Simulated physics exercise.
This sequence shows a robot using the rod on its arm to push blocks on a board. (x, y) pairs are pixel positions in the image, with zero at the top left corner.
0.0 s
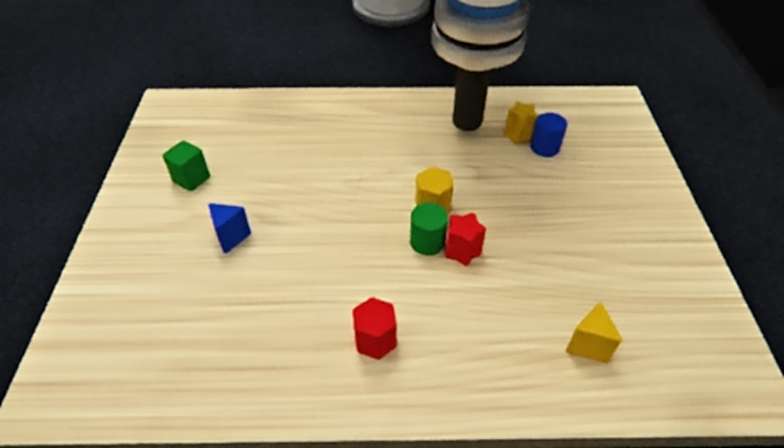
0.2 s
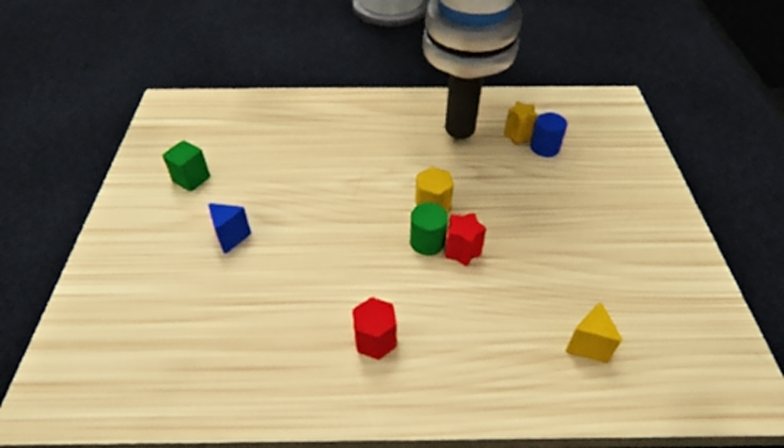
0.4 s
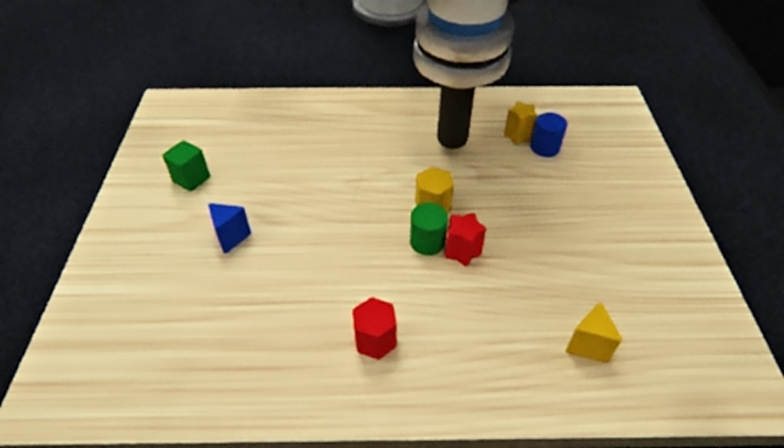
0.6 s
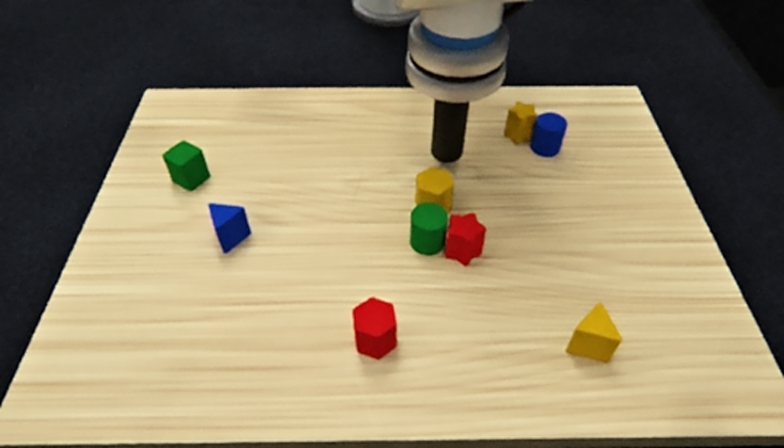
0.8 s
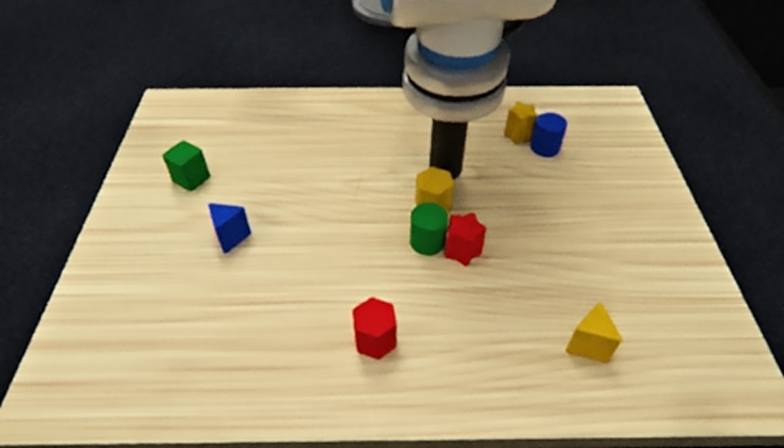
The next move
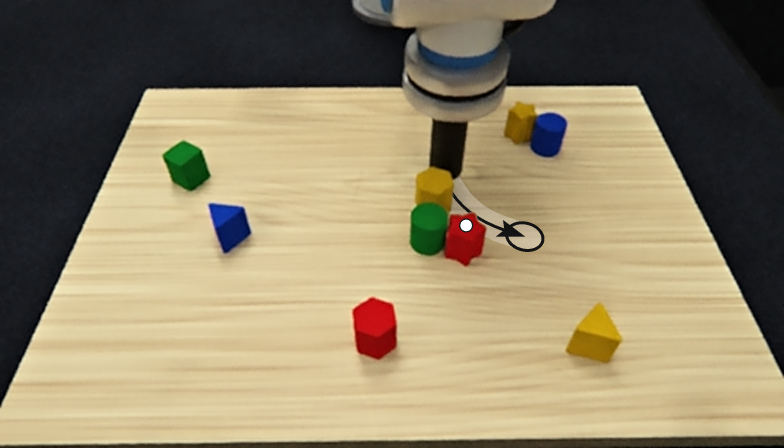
In the video, a robot arm's dark rod moves down and slightly left across a wooden board scattered with colored blocks, drawing close behind the yellow hexagon near the green cylinder and red star, while the blocks stay still.
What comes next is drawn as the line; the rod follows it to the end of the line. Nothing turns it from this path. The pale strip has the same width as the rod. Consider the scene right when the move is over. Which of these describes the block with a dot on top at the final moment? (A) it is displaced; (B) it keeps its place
My answer is option B.
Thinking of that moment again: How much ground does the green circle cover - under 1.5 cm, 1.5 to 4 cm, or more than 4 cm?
If I had to pick, the green circle travels less than 1.5 cm here.
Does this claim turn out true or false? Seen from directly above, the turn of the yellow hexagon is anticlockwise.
It is false.
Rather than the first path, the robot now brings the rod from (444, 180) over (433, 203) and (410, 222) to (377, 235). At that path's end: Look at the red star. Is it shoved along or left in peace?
The red star does not move.
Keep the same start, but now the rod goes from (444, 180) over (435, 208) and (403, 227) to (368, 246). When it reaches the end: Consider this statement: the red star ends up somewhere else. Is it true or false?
That statement is not accurate.
The drawn path runs from (444, 180) over (461, 204) and (489, 224) to (525, 236); the dot is on the red star.
The first path, step by step. One third of the way, rod at (462, 195); green circle at (428, 218); yellow hexagon at (434, 192), turned 45° clockwise.
Two thirds of the way, rod at (491, 214); green circle at (428, 218); yellow hexagon at (434, 192), turned 45° clockwise.
At the end, rod at (527, 227); green circle at (428, 218); yellow hexagon at (434, 192), turned 45° clockwise; red star not moved.
